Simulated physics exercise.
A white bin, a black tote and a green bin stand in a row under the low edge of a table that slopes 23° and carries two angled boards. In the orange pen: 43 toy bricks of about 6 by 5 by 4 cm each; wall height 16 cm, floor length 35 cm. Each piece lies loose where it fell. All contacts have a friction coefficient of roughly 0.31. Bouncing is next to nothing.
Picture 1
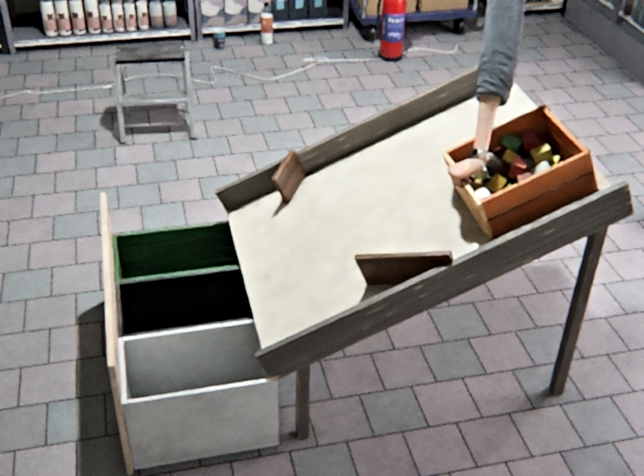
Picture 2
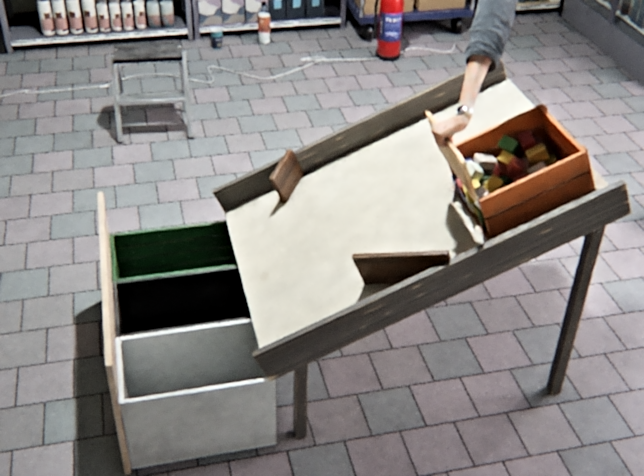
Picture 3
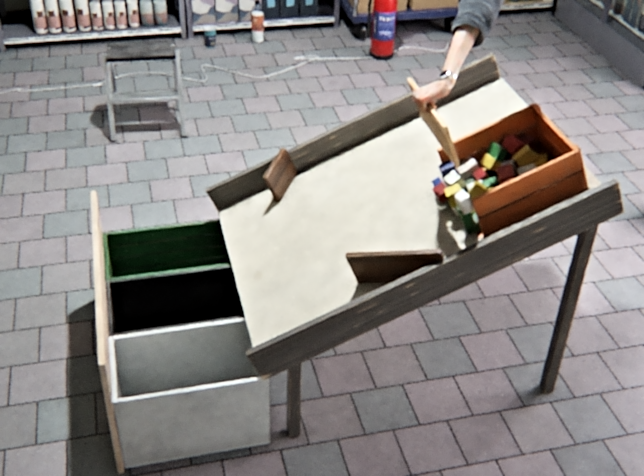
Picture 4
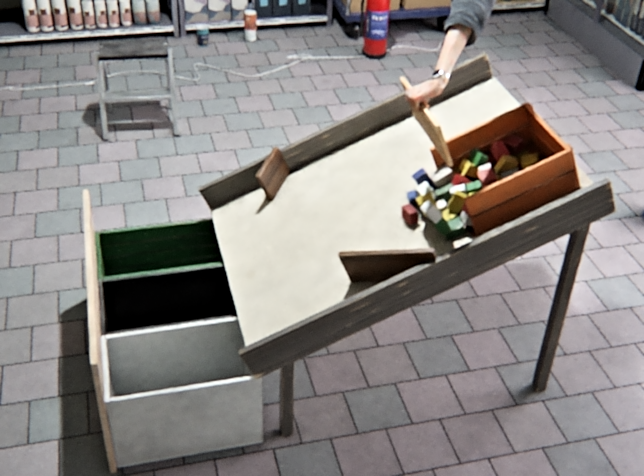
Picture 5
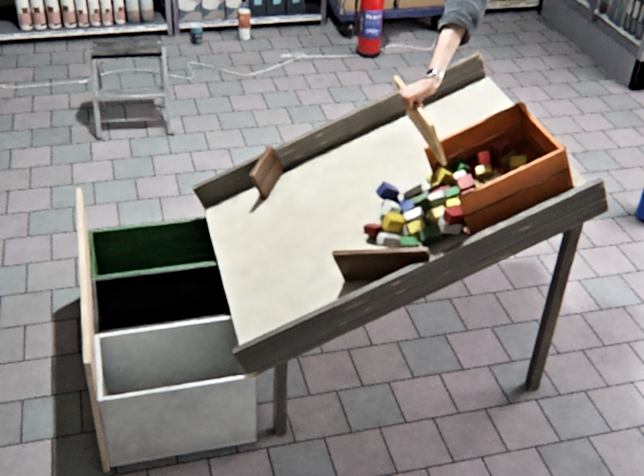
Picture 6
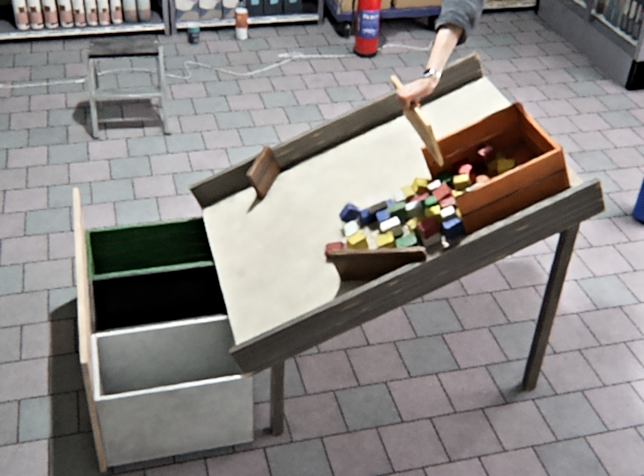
On a paved floor near stocked shelves, a hand lifts the end board of an orange pen on a sloping table, and colourful toy bricks slide out and spread down the surface toward the lower left, reaching an angled board.
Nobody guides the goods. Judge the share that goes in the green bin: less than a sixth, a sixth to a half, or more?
Below one in six of them, in the green bin.
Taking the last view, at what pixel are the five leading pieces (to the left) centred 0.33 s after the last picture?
I'd say near (236, 291).
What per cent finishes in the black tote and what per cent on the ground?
I'd put it at about 70 percent, then about 0 percent.
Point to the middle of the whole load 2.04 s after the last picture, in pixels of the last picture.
About (144, 369).
Then, 0.33 s after the last picture, 3 still in the orange pen, 39 on the slope and 1 in the air.
Then, 0.73 s after the last picture, 2 in the white bin, 9 in the black tote, 27 on the slope and 5 in the air.
Then, 1.31 s after the last picture, 9 in the white bin, 28 in the black tote, 4 on the slope and 2 in the air.
Final count (2.04 s after the last picture), 13 in the white bin and 30 in the black tote. Asked share, 0 of 43, 0 per cent.
